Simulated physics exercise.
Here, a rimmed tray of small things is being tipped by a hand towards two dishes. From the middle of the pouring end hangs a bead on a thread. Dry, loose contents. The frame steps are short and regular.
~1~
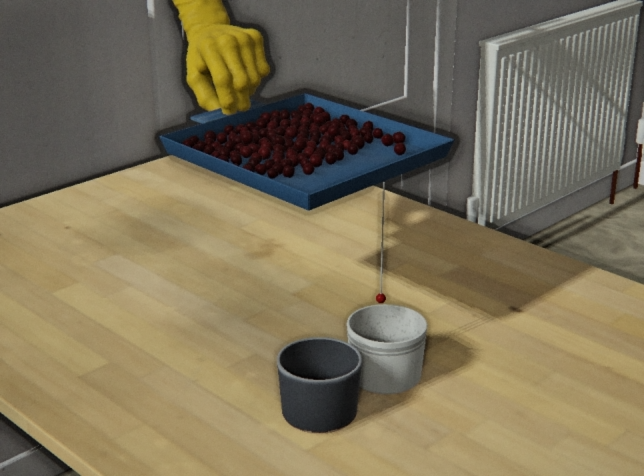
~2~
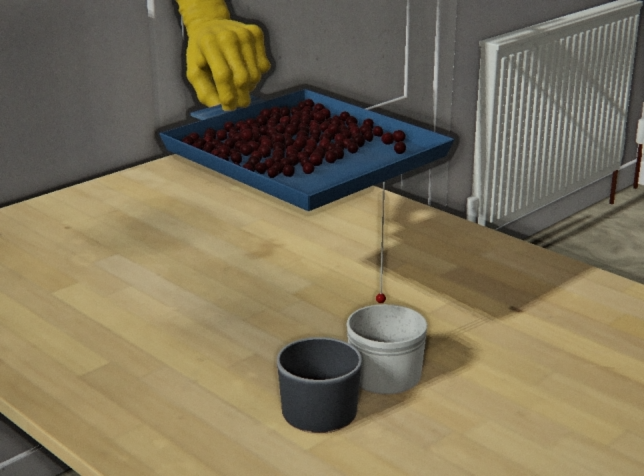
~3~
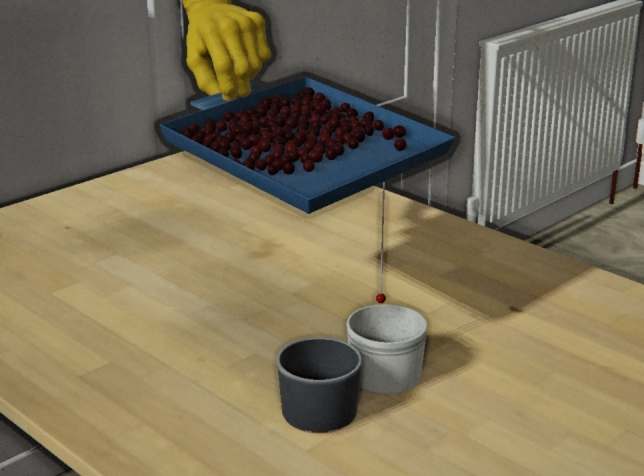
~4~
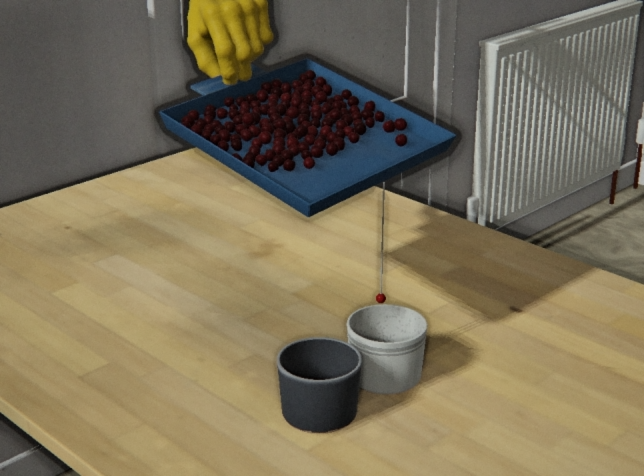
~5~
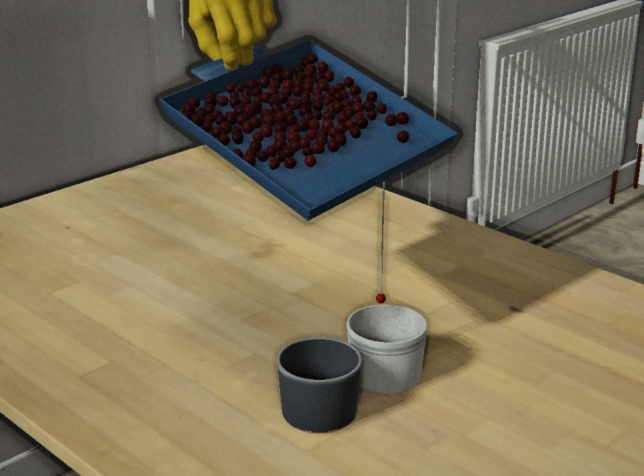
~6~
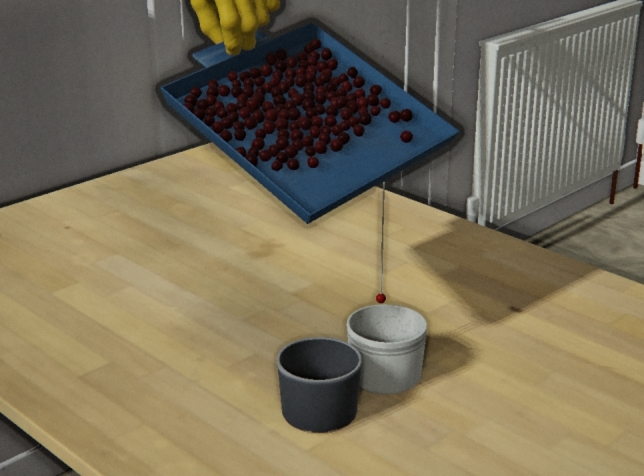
A yellow-gloved hand steadily raised the back of a blue tray of dark red cherries above two small dishes, tilting it toward its near left corner, while the berries shifted slightly and a hanging bead stayed still.
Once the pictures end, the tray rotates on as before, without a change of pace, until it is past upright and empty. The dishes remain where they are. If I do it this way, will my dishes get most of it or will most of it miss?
The dishes get most of it.
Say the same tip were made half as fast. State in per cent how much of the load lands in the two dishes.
That works out at about 60 percent.
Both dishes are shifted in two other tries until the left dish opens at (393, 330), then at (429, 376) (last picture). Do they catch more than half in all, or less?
At place one the minor share; at place two the minor share.
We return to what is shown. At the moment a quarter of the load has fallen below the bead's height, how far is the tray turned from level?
75° or so.
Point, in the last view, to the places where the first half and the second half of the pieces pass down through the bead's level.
First roughly (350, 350), then roughly (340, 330).
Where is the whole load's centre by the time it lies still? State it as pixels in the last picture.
Somewhere around (331, 404) in the final view.
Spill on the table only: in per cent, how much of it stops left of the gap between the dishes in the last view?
Around 20 per cent, give or take.
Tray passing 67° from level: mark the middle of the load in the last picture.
I'd mark the middle close to (337, 183).
Soon, tray tipped steeply; most on the tray; a stray few in the left dish; a stray few in the right dish; a small part outside both; about a quarter in the air.
A while on, tray tipped past a quarter turn; a small part on the tray; about half in the left dish; a small part in the right dish; about a quarter outside both; about a quarter in the air.
Towards the end, tray tipped past a quarter turn; about half in the left dish; a small part in the right dish; about a third outside both.
Finally, tray tipped past a quarter turn; about half in the left dish; a small part in the right dish; about a third outside both.
